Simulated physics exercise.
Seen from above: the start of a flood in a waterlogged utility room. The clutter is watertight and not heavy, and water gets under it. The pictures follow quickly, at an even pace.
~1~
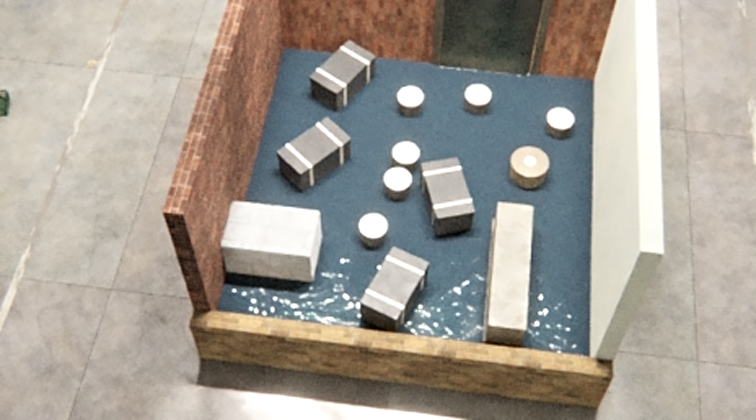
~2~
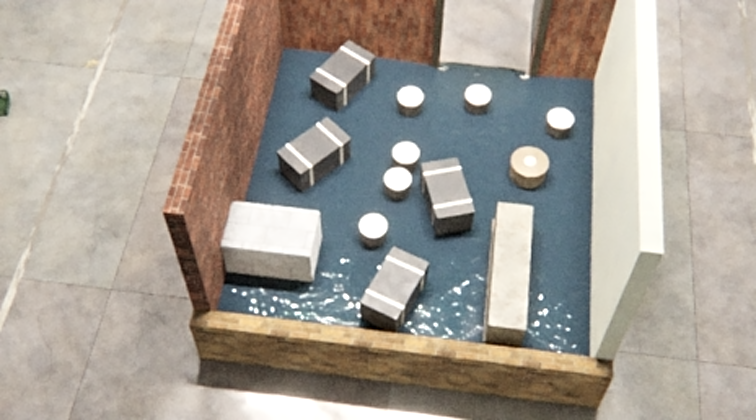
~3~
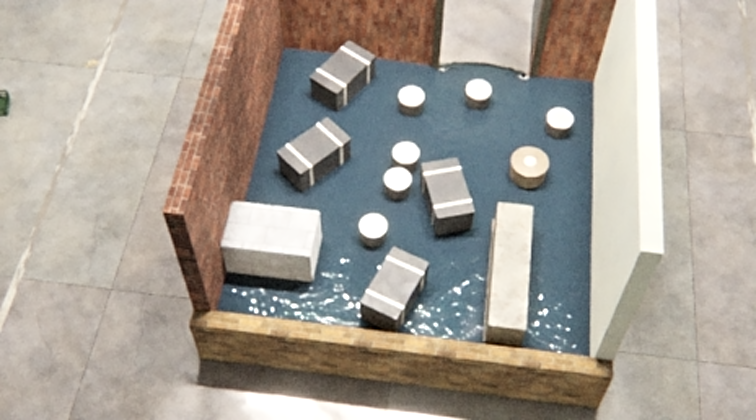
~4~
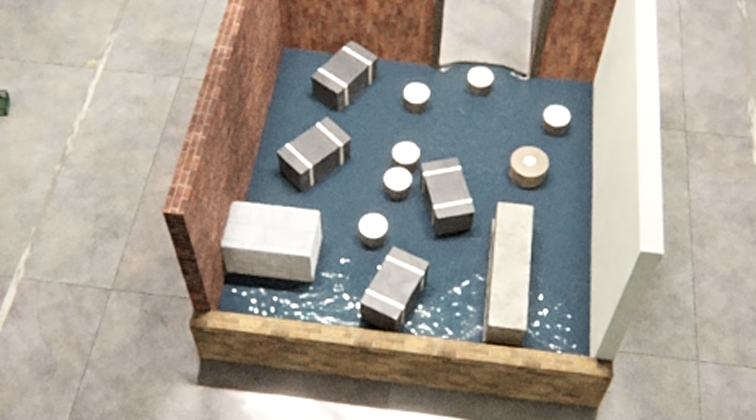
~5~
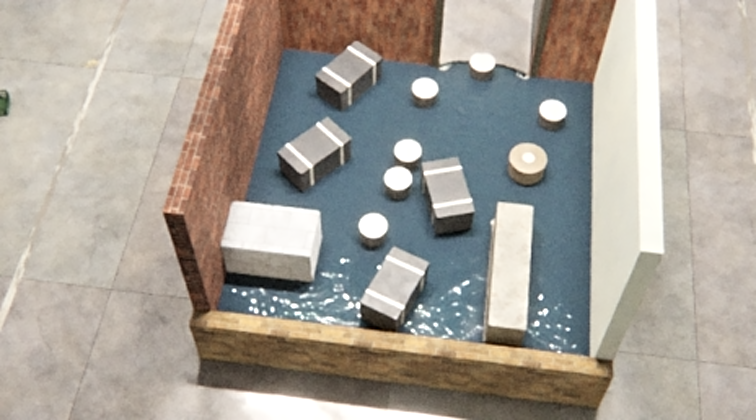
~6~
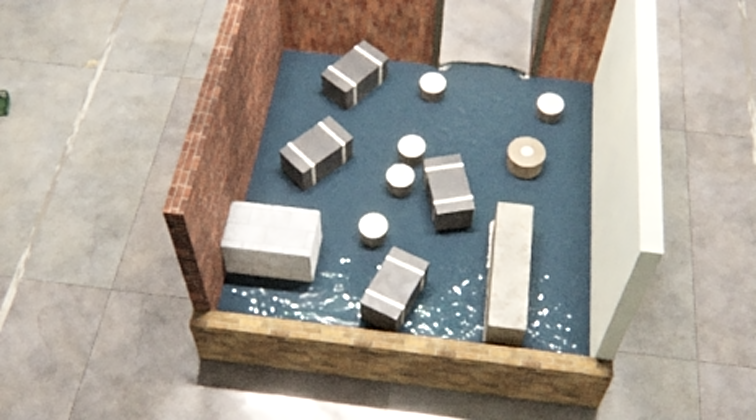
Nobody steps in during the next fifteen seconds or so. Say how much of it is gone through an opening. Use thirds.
It is at least two thirds.
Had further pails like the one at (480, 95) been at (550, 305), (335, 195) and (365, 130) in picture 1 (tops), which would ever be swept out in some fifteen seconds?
One after the other: No, stays, through.
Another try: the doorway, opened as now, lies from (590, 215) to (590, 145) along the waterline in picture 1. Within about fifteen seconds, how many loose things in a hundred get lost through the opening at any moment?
Roughly 60 per cent.
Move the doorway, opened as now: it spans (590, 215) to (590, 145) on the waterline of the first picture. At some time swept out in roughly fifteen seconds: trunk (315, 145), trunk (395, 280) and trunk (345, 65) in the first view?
One after the other: Still in, inside, left behind.
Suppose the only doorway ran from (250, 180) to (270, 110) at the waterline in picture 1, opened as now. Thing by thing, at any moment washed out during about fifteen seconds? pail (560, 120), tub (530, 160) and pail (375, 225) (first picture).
In turn: Inside, still in, washed out.
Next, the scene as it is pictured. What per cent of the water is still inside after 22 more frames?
I make it 62 per cent.
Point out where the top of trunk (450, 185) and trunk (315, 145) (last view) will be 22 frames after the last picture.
Close to (499, 52) and (359, 104).
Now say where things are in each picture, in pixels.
In the first frame, a pail at (410, 96) floats; a pail at (561, 118) floats; 0 of 11 have shifted.
In the second frame, a pail at (410, 96) floats; a pail at (561, 118) floats; 0 of 11 have shifted.
In the third frame, a pail at (411, 96), afloat; a pail at (560, 118) floats; 1 of 11 have shifted.
In the fourth frame, a pail at (417, 93) floats, close to its start; a pail at (557, 115) floats, close to its start; 3 of 11 have shifted.
In the fifth frame, a pail at (425, 88) floats, close to its start; a pail at (553, 110), afloat, close to its start; 6 of 11 have shifted.
In the sixth frame, a pail at (433, 82), afloat, a stride from its start; a pail at (551, 103) floats, close to its start; 8 of 11 have shifted.
A moment on, 1 of 11 are out; 10 afloat.
Next, 3 of 11 are out; 8 afloat.
Later, 6 of 11 are out; 5 afloat.
In the end, 8 of 11 are out; 3 afloat.
